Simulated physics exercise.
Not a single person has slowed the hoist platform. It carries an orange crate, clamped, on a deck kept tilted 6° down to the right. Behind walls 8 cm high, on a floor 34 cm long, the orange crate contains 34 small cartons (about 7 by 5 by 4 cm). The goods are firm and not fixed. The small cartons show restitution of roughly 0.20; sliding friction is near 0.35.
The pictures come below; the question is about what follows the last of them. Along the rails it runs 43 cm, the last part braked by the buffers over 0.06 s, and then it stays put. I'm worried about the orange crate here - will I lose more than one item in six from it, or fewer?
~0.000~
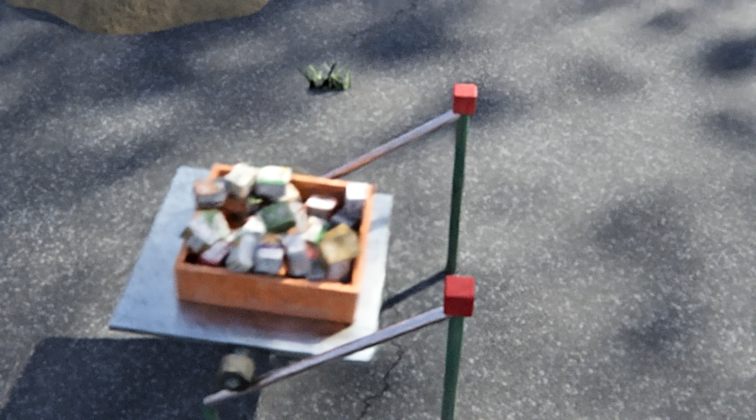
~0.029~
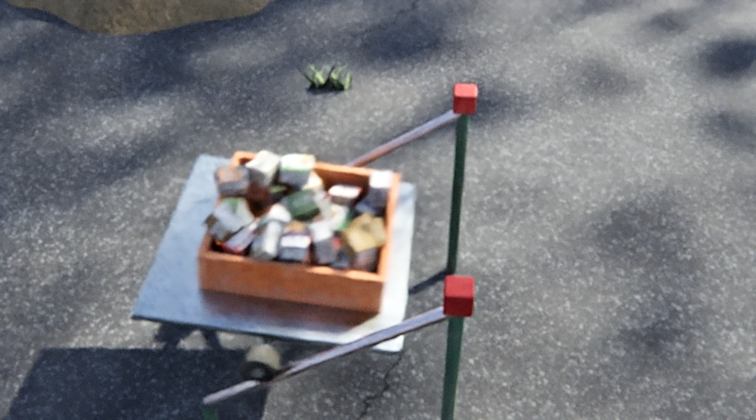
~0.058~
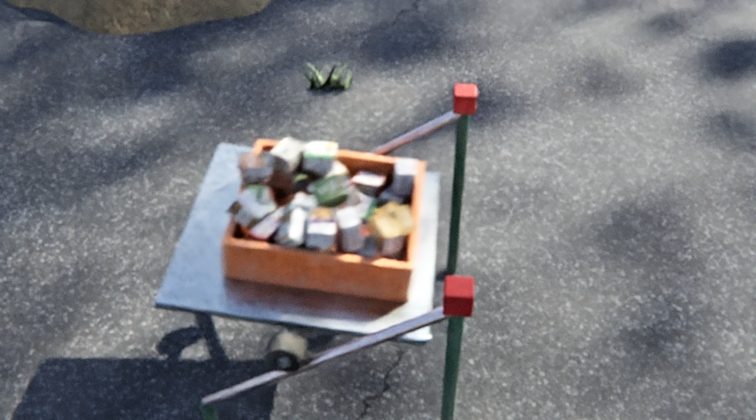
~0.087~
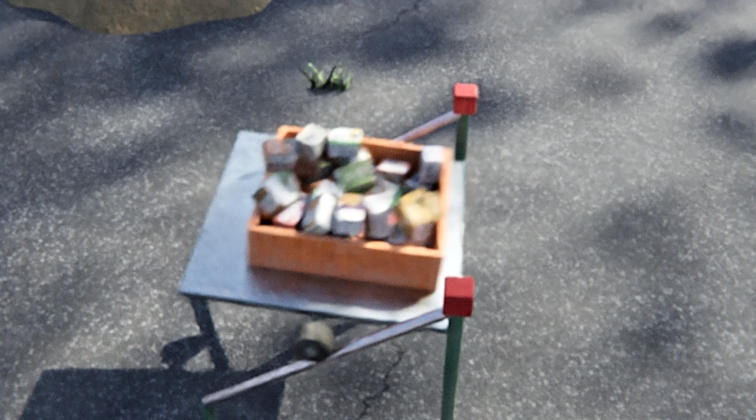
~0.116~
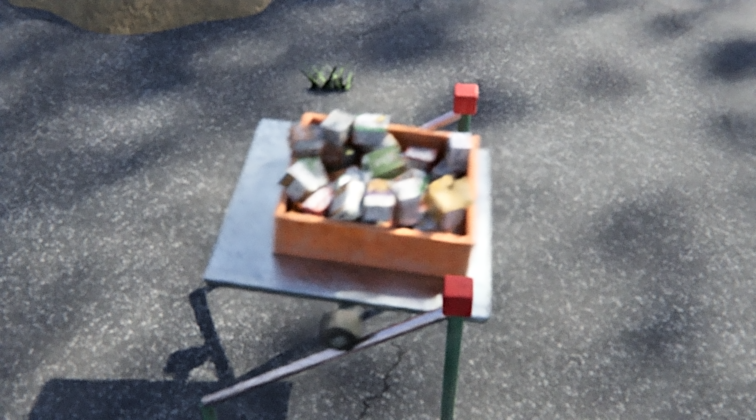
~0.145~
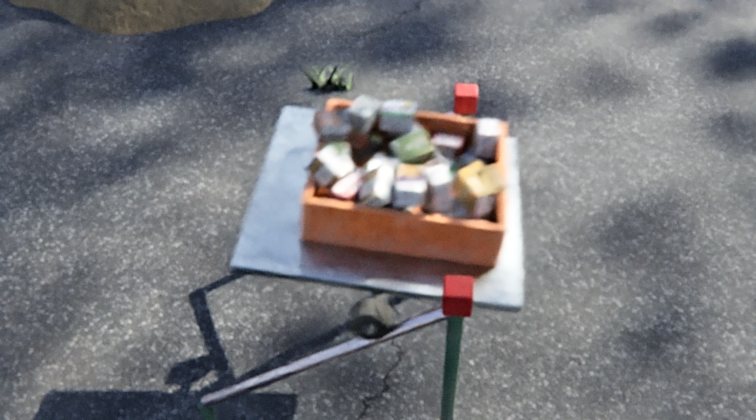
Spillage: Larger than one sixth.
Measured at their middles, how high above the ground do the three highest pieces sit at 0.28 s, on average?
On average roughly 78 centimetres up.
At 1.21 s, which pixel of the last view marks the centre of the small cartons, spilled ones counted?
Their middle is at about (529, 179).
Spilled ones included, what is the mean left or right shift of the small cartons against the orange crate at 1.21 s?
I'd say close to 42 cm toward the right.
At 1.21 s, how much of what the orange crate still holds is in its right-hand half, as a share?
Share in that half: Close to 100 %.
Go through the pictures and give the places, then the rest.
In the first picture (we follow the rim corner now nearest the camera; the camera moves round a little), orange crate at (352, 289); 0 cm up the rails; nothing out yet.
Orange crate at (379, 278); 7 cm up the rails, in the second picture.
Orange crate at (408, 266); 13 cm up the rails, in the third picture.
Orange crate at (437, 254); 20 cm up the rails, in the fourth picture.
Orange crate at (468, 241); 27 cm up the rails, in the fifth picture.
Orange crate at (501, 227); 33 cm up the rails; nothing out yet, in the sixth picture.
After 0.16 s, braking begins.
After 0.28 s, 3 of 34 out of the orange crate.
After 0.44 s, 12 of 34 out of the orange crate.
After 0.66 s, 14 of 34 out of the orange crate.
When it is over (at 1.21 s), 14 of 34 out of the orange crate. Asked share, 14 of 34, 41 per cent.
